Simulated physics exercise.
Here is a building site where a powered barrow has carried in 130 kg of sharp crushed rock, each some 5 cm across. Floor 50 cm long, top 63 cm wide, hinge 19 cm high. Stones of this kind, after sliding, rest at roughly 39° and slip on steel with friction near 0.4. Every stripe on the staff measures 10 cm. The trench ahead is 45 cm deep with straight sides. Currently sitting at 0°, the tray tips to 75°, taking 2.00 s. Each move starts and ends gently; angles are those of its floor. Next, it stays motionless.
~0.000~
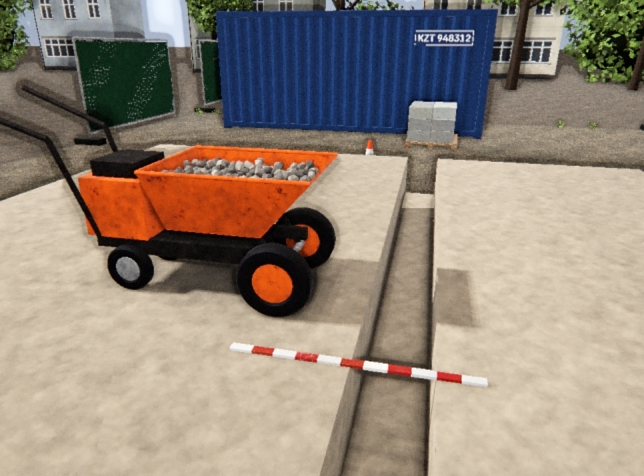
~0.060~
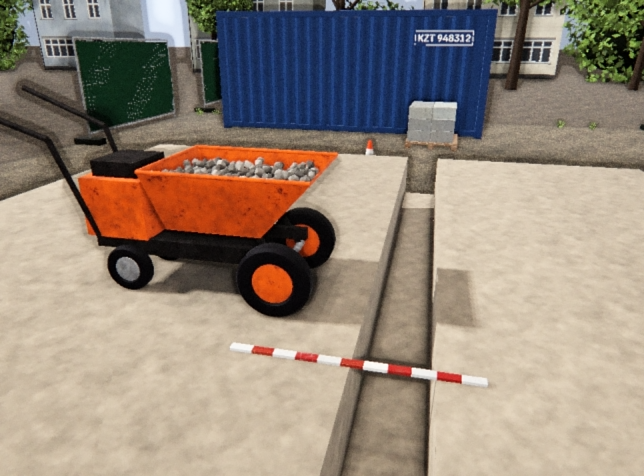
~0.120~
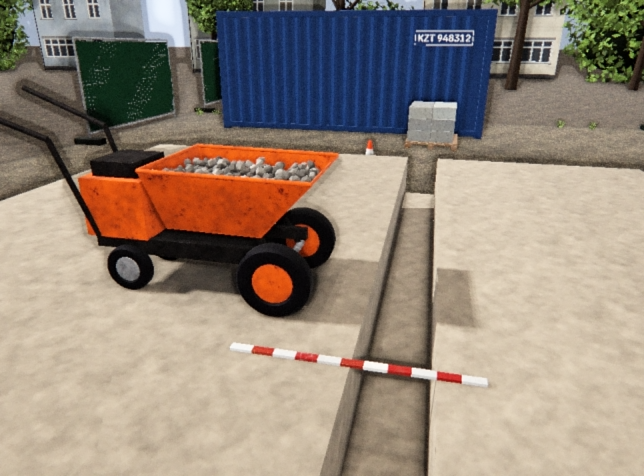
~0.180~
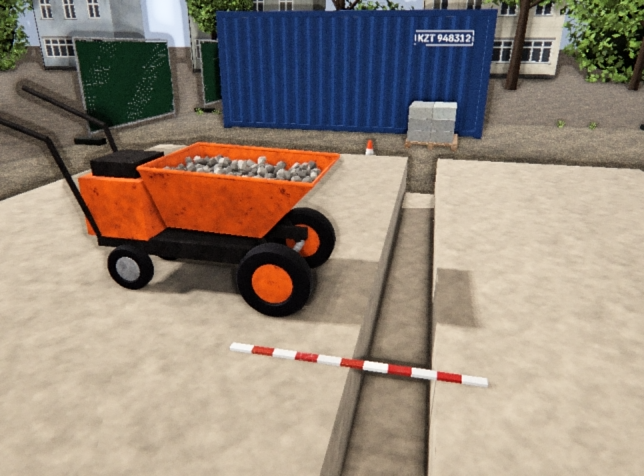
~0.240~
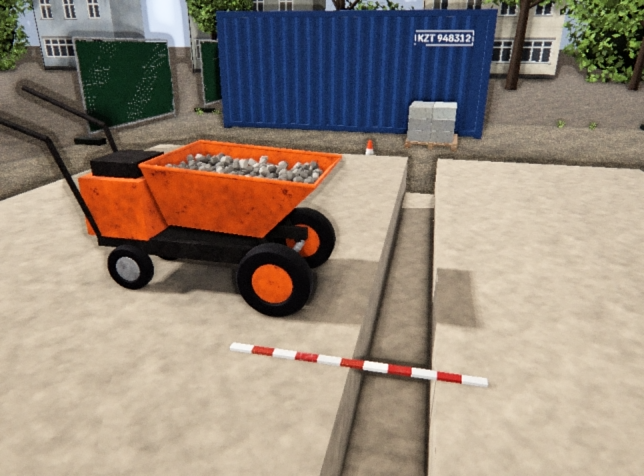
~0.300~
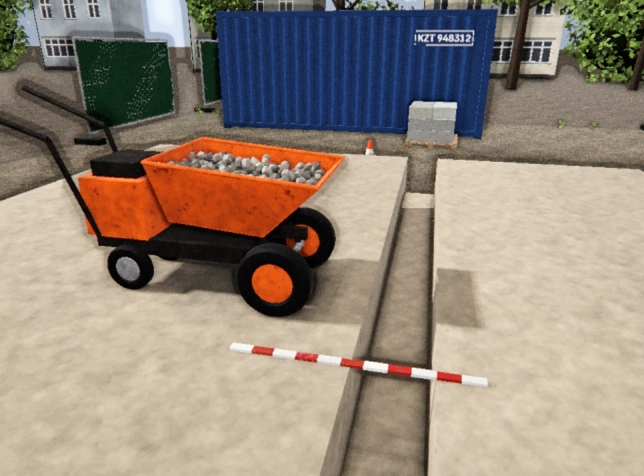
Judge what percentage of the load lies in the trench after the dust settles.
About 91 %.
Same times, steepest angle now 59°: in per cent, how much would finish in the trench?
It would be near 40 per cent.
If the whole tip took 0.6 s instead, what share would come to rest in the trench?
It would come to roughly 65 per cent.
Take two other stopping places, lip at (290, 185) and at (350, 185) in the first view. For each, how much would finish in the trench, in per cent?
Around 100% for the first place and 25% for the second.
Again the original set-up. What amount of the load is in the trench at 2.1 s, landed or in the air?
Approx. 45 % of the load.
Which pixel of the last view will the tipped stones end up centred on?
The tipped stones centre close to (407, 358).
After 1.5 s the floor is at 63°; 100 % in the tray; the foremost stones are at (389, 262).
After 2.1 s the floor is at 75°; 48 % in the tray, 45 % in the trench, 7 % past the trench; the foremost stones are at (477, 302).
After 2.5 s the floor is at 75°; 18 % in the tray, 73 % in the trench, 9 % past the trench; the foremost stones are at (515, 305).
After 4.4 s the floor is at 75°; 0 % in the tray, 91 % in the trench, 9 % past the trench; the foremost stones are at (518, 305).
